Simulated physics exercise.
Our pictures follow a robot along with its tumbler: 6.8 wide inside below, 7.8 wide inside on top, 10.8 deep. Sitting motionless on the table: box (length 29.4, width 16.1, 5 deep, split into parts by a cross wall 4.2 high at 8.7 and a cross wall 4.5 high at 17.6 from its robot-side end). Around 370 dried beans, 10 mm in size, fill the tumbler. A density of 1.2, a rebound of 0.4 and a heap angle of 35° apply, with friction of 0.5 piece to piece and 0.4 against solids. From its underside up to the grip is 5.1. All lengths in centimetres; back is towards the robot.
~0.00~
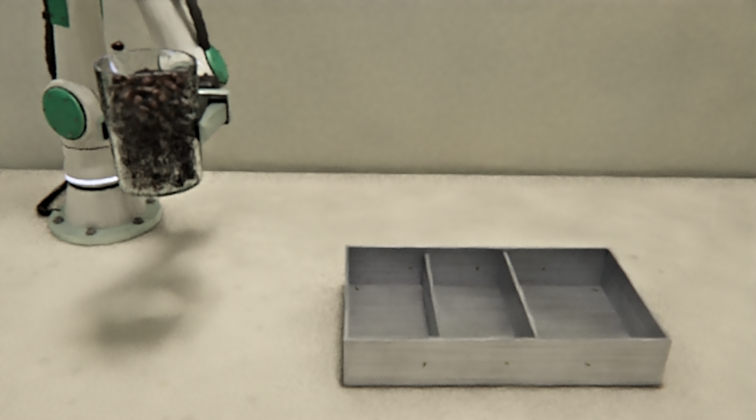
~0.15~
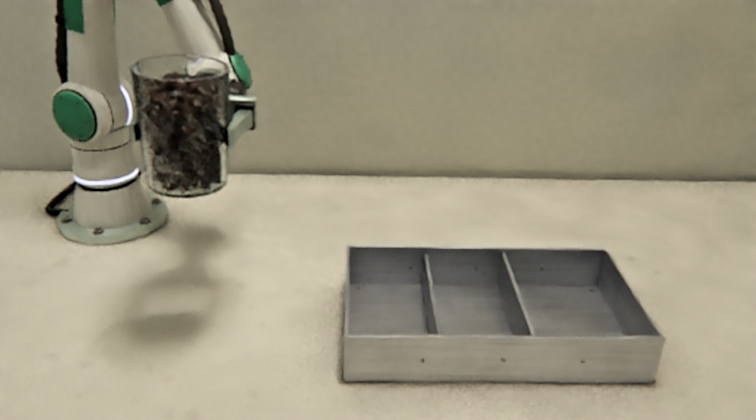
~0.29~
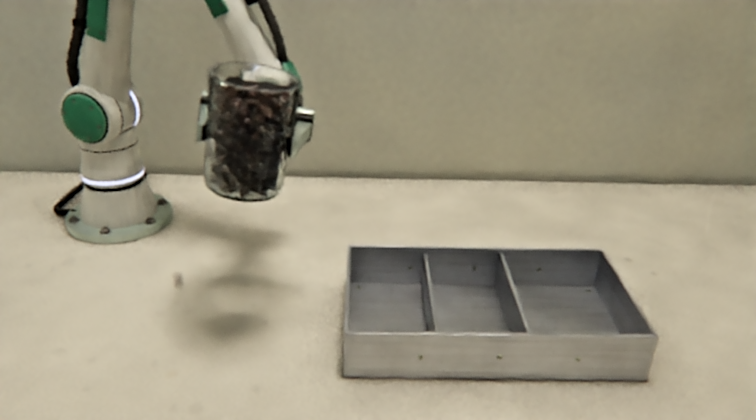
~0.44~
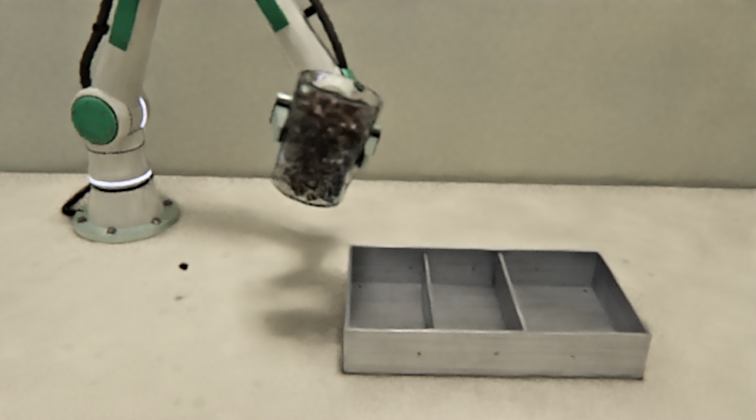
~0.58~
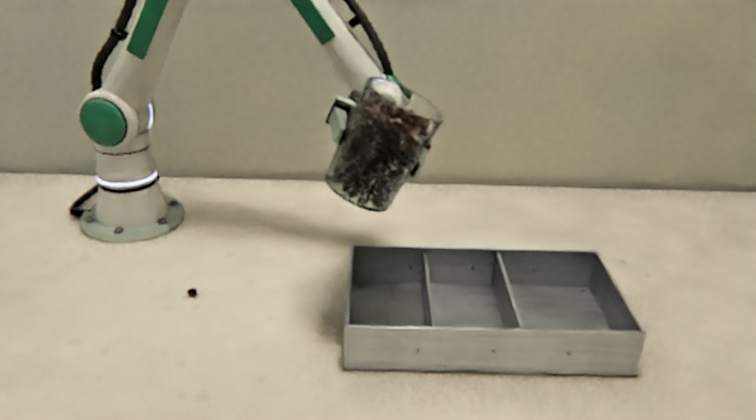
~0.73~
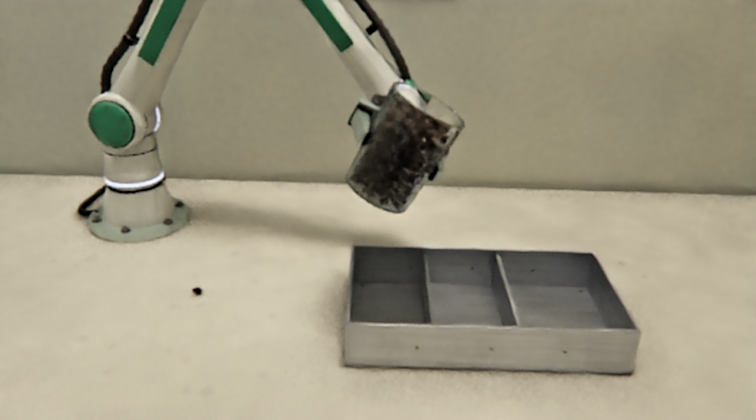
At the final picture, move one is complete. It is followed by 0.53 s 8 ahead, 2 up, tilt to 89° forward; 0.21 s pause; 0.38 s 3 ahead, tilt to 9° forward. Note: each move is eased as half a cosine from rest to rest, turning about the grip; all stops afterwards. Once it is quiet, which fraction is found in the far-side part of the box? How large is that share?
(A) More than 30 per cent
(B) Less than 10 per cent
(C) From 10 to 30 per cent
Option C: From 10 to 30 per cent.
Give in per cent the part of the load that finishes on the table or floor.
About 0 %.
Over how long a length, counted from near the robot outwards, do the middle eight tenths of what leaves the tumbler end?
Roughly 8 cm.
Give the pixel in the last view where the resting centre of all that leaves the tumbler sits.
Middle point: About (579, 318).
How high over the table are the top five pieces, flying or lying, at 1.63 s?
24 cm, more or less.
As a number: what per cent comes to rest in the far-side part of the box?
The share is close to 15 per cent.
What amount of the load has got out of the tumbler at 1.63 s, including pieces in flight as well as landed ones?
I'd put it at some 15 percent up to then.
After 1.18 s, tilted 85° forward, highest piece 26 above the table; 371 in the tumbler, 1 on the table or floor.
After 1.63 s, tilted 60° forward, highest piece 25 above the table; 308 in the tumbler, 59 in the far-side part, 1 on the table or floor, 4 in flight or on a rim.
After 2.05 s, tilted 9° forward, highest piece 27 above the table; 307 in the tumbler, 63 in the far-side part, 2 on the table or floor.
After 3.10 s, tilted 9° forward, highest piece 27 above the table; 307 in the tumbler, 63 in the far-side part, 2 on the table or floor.
At rest, 307 in the tumbler, 63 in the far-side part, 2 on the table or floor. That is 17 % in the far-side part of the box.
